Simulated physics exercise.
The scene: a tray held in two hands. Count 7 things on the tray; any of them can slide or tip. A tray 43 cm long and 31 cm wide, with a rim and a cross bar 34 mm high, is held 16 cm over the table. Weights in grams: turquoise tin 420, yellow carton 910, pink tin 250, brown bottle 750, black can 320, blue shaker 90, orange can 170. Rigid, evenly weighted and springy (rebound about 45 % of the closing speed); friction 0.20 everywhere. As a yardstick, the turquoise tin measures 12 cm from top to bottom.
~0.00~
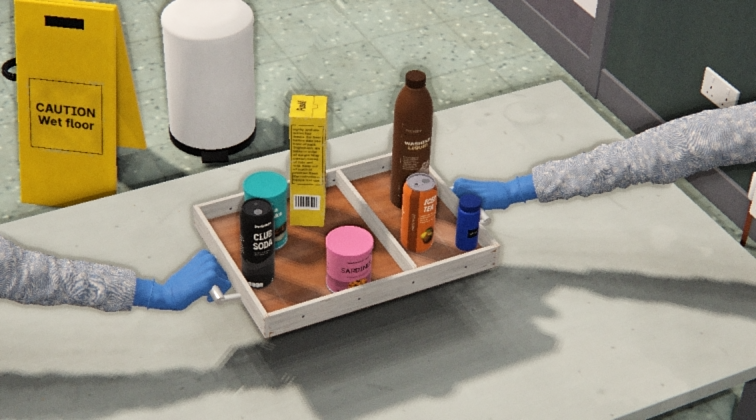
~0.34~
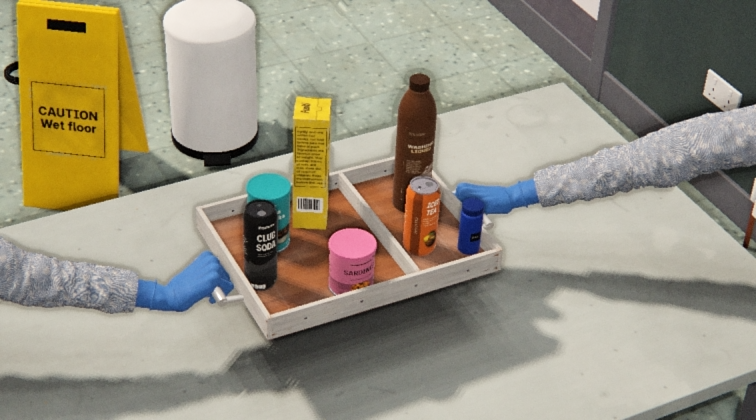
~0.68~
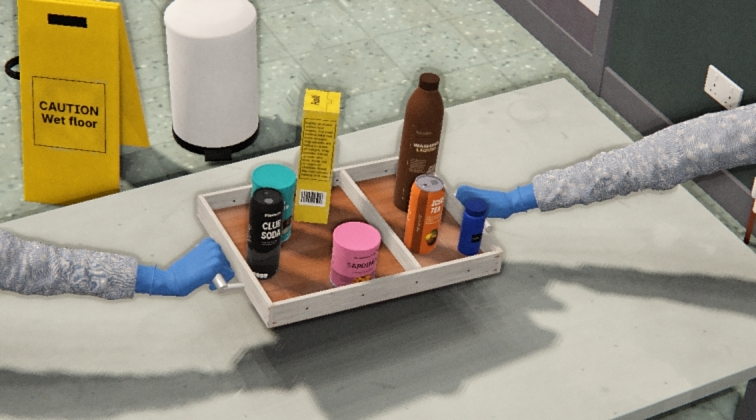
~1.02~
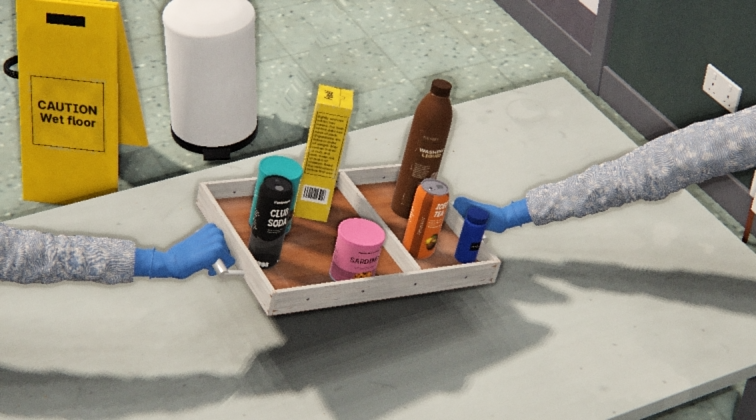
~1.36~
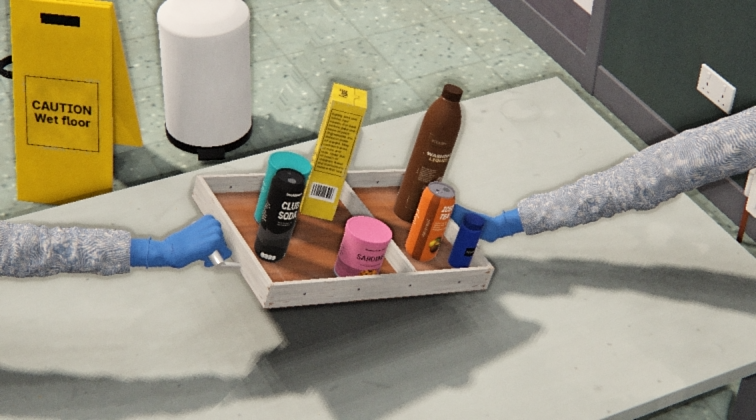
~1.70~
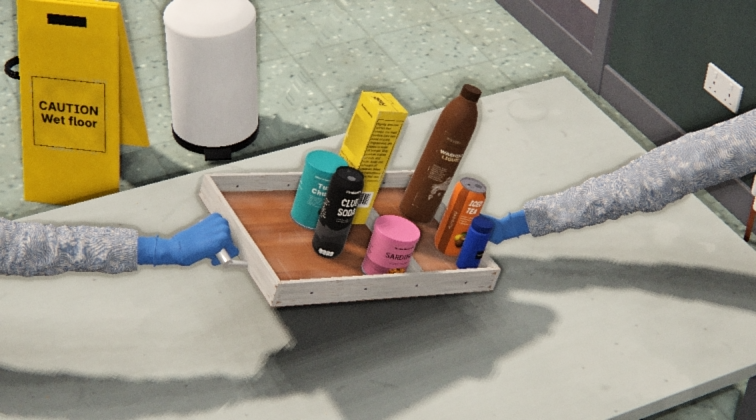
Two blue-gloved hands in grey patterned sleeves hold a white-rimmed wooden tray above a pale table, seen from above at a fixed angle, with a yellow wet-floor sign and white bin behind. On it stand a turquoise tin, black can, yellow carton and pink tin left of a cross bar, and a brown bottle, orange can and blue shaker right. The tray tilts right edge down, and the items lean, then the left-hand group slides rightward.
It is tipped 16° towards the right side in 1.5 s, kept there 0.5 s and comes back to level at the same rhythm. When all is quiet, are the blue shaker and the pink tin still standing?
The blue shaker is still upright, the pink tin is still upright.
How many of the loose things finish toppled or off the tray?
3 of them.
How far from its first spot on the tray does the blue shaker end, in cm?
Some 4 cm.
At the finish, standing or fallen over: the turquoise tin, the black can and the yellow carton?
The turquoise tin stays upright; the black can topples; the yellow carton falls over.
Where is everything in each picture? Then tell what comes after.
Tray level; blue shaker (468, 223); pink tin (349, 262), in the first frame.
Tilt 1°, right edge down; brown bottle (415, 143); black can (261, 246), in the second frame.
Tilt 5°, right edge down; orange can (425, 215), in the third frame.
Tilt 11°, right edge down; yellow carton (323, 154); brown bottle (425, 148), in the fourth frame.
Tilt 15°, right edge down; yellow carton (333, 153) moved 2 cm; black can (280, 216) moved 2 cm, in the fifth frame.
Tilt 16°, right edge down; blue shaker (475, 245); pink tin (390, 250) moved 6 cm, in the sixth frame.
After 2.30 s, tilt 15°, right edge down; brown bottle now off the tray; pink tin moved 6 cm near (390, 250); black can on its side.
After 3.30 s, tilt 1°, right edge down; pink tin moved 6 cm near (384, 249); blue shaker moved 2 cm near (478, 227); black can on its side.
In the end (5.2 s), off the tray and tipped over, brown bottle; toppled on the tray, yellow carton and black can; not toppled but over 5 cm from the start, pink tin and orange can; the other 2 under 5 cm from the start. At the end, from the last picture's camera, blue shaker near (483, 231), pink tin near (384, 250).
